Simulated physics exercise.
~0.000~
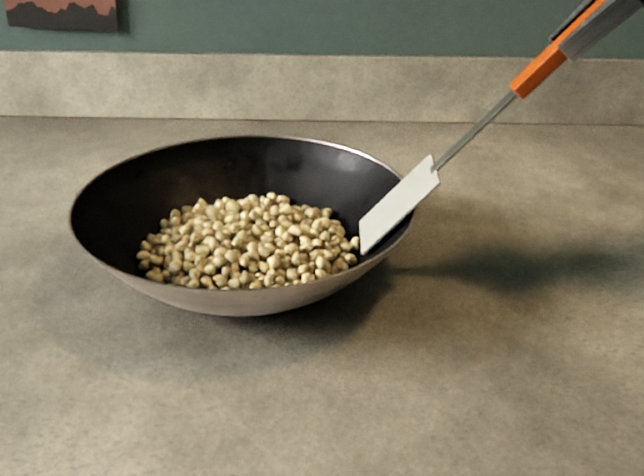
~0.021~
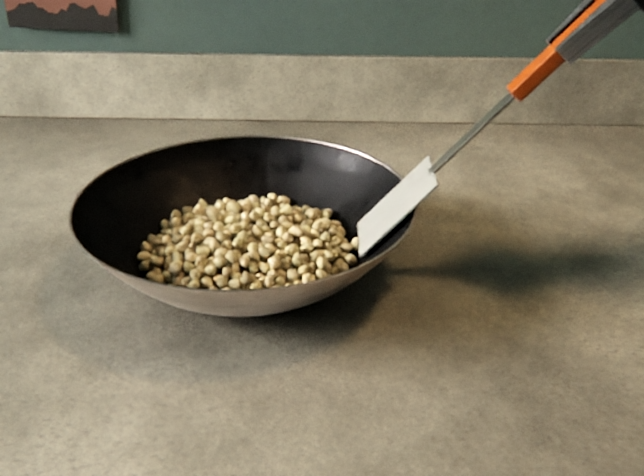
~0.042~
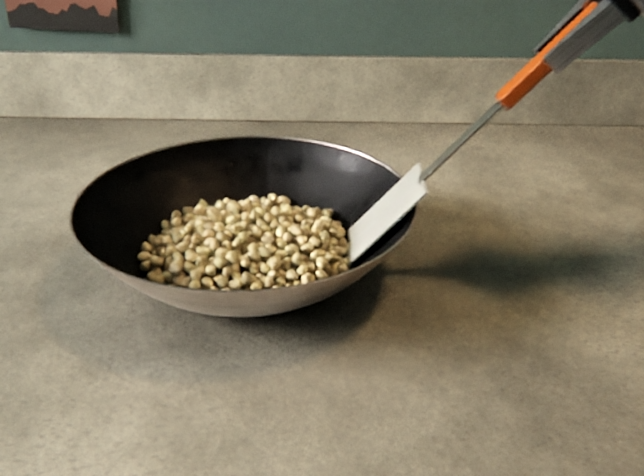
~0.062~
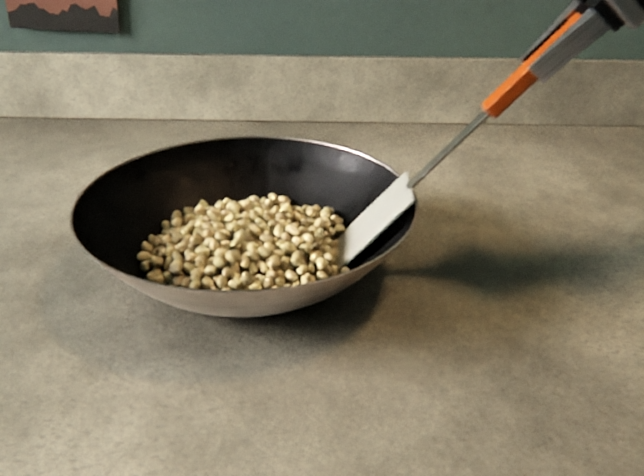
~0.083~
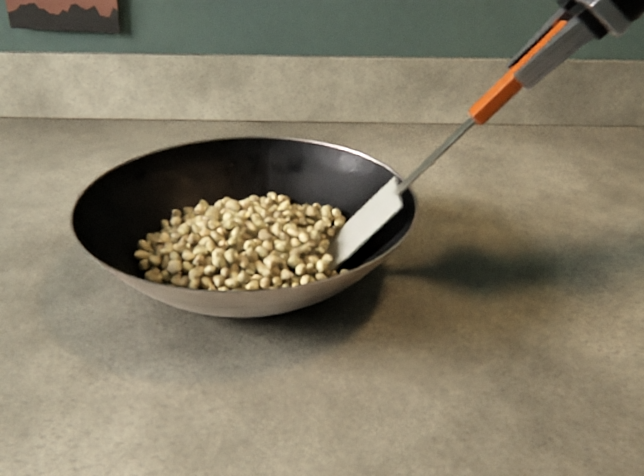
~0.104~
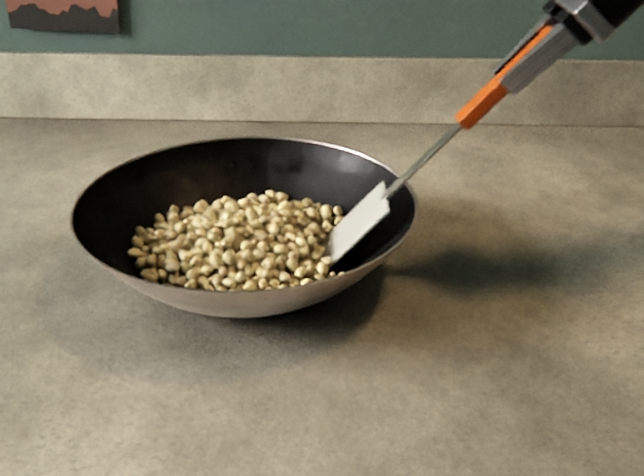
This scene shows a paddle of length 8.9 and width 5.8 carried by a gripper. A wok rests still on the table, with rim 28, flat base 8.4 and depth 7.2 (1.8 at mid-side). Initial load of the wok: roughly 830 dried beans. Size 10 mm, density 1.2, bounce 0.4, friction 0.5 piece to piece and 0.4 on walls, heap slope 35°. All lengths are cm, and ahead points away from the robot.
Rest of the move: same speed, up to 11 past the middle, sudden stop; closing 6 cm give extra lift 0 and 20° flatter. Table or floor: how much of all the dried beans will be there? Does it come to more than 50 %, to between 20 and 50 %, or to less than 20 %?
It comes to less than 20 %.
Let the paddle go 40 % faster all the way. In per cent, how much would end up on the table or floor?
Near 20 %.
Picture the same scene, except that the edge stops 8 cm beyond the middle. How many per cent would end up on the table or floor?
Then roughly 0 percent would finish on the table or floor.
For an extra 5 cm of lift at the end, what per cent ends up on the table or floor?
Roughly 15 per cent.
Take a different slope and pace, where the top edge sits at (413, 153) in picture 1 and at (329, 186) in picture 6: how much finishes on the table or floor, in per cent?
30 per cent.
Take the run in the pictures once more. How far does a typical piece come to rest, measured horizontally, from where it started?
Level distance of roughly 3 cm.
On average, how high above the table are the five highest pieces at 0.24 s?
About 6 cm.
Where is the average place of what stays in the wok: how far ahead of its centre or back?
Offset forward: Around 4.0 cm.
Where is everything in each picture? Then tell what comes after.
In the first picture, paddle top edge at (436, 168), sloping 49°; upper third of the load around (250, 237), from x 145 to 355, top at y 195; 832 in the wok.
In the second picture, paddle top edge at (434, 170), sloping 49°; upper third of the load around (250, 237), from x 145 to 355, top at y 200.
In the third picture, paddle top edge at (423, 177), sloping 49°; upper third of the load around (251, 237), from x 145 to 350, top at y 200.
In the fourth picture, paddle top edge at (411, 185), sloping 49°; upper third of the load around (251, 236), from x 145 to 345, top at y 195.
In the fifth picture, paddle top edge at (398, 191), sloping 49°; upper third of the load around (246, 236), from x 140 to 345, top at y 195.
In the sixth picture, paddle top edge at (386, 196), sloping 49°; upper third of the load around (239, 235), from x 135 to 340, top at y 195; 832 in the wok.
By 0.24 s, sloping 49°, highest piece 6 above the table; 832 in the wok.
By 0.37 s, sloping 43°, highest piece 9 above the table; 832 in the wok.
By 0.63 s, sloping 29°, highest piece 9 above the table; 729 in the wok, 93 on the table or floor, 10 on the blade or in flight.
By 1.68 s, sloping 29°, highest piece 9 above the table; 728 in the wok, 104 on the table or floor.
Final count, 728 in the wok, 104 on the table or floor. That is 12 % on the table or floor.
